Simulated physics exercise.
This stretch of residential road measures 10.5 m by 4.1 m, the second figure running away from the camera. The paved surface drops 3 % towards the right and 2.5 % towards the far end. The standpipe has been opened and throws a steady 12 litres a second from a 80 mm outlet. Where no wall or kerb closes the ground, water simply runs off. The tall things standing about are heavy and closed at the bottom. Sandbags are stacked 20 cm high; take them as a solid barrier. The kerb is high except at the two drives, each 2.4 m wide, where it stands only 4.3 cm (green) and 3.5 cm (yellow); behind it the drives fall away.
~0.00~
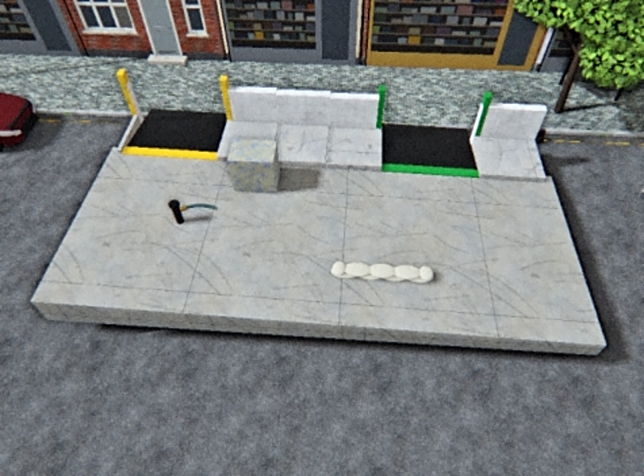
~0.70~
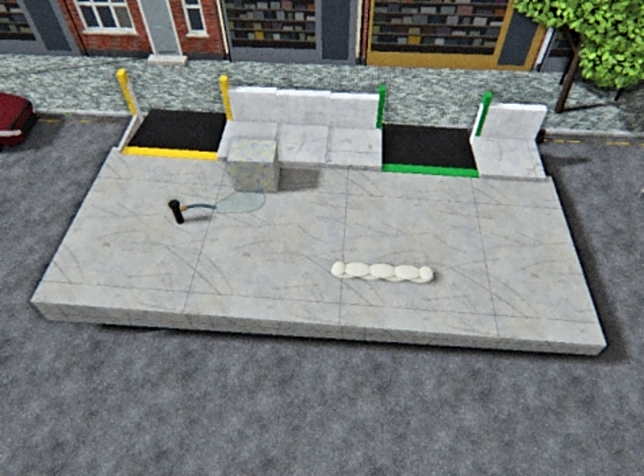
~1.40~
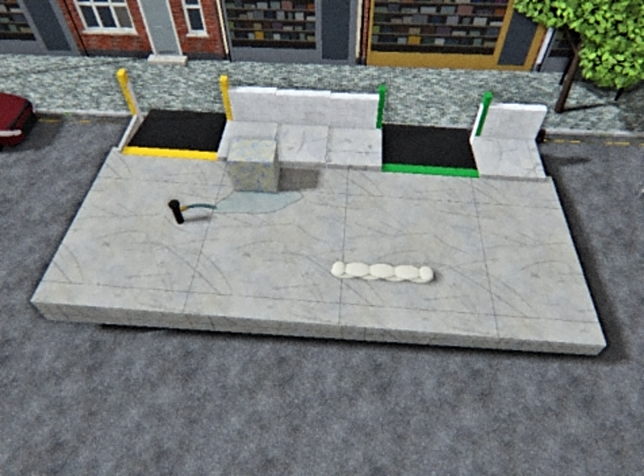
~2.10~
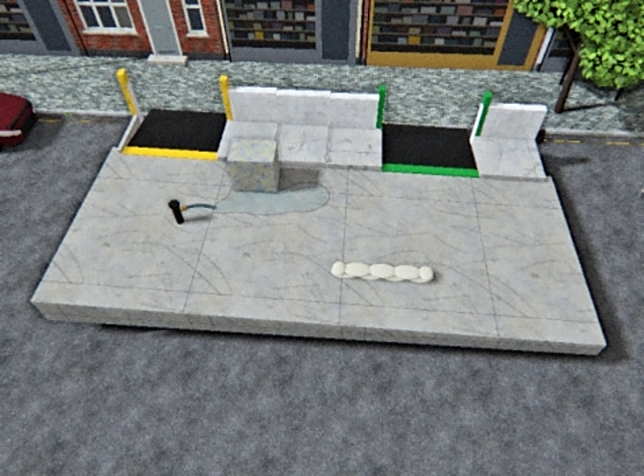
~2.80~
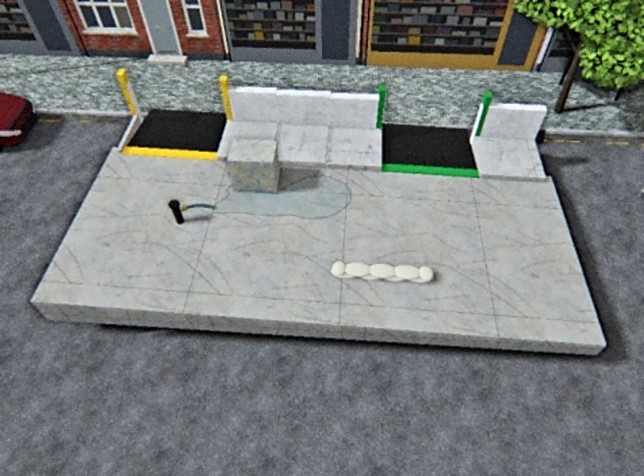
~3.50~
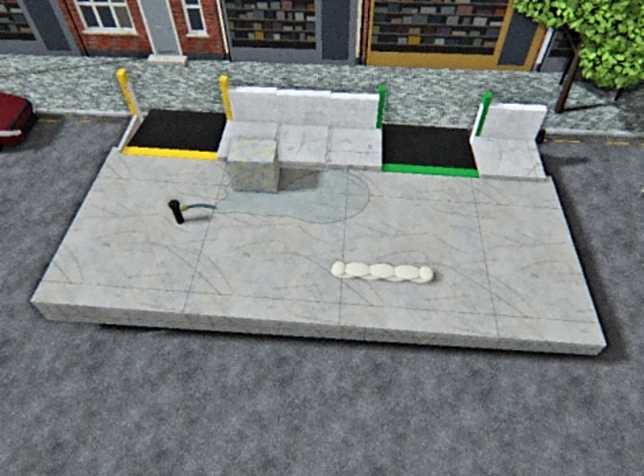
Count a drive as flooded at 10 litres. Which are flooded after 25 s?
Within that time: At the green drive it keeps below the limit; at the yellow drive it stays under the limit.
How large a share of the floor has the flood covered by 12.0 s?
Near 20 per cent is wet.
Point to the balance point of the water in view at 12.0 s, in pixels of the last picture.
At about (381, 194).
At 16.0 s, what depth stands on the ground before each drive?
In cm: Green 3.0, yellow 0.0.
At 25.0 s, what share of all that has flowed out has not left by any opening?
About 46 per cent.
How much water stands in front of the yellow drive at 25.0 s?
Some 0.0 cm.
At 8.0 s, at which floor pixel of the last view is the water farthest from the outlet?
At about (490, 182).
After 5.0 s water covers 10 % of the floor and is deepest (5 cm) near (256, 193); green drive not reached, yellow drive not reached.
After 8.0 s water covers 15 % of the floor and is deepest (5 cm) near (256, 193); green drive 2.4 cm at the lowered kerb, 0 L in, yellow drive not reached.
After 12.0 s water covers 20 % of the floor and is deepest (5 cm) near (256, 193); green drive 2.7 cm at the lowered kerb, 0 L in, yellow drive not reached.
After 16.0 s water covers 20 % of the floor and is deepest (5 cm) near (256, 193); green drive 2.8 cm at the lowered kerb, 0 L in, yellow drive not reached.
After 25.0 s water covers 20 % of the floor and is deepest (5 cm) near (256, 193); green drive 2.8 cm at the lowered kerb, 0 L in, yellow drive not reached.
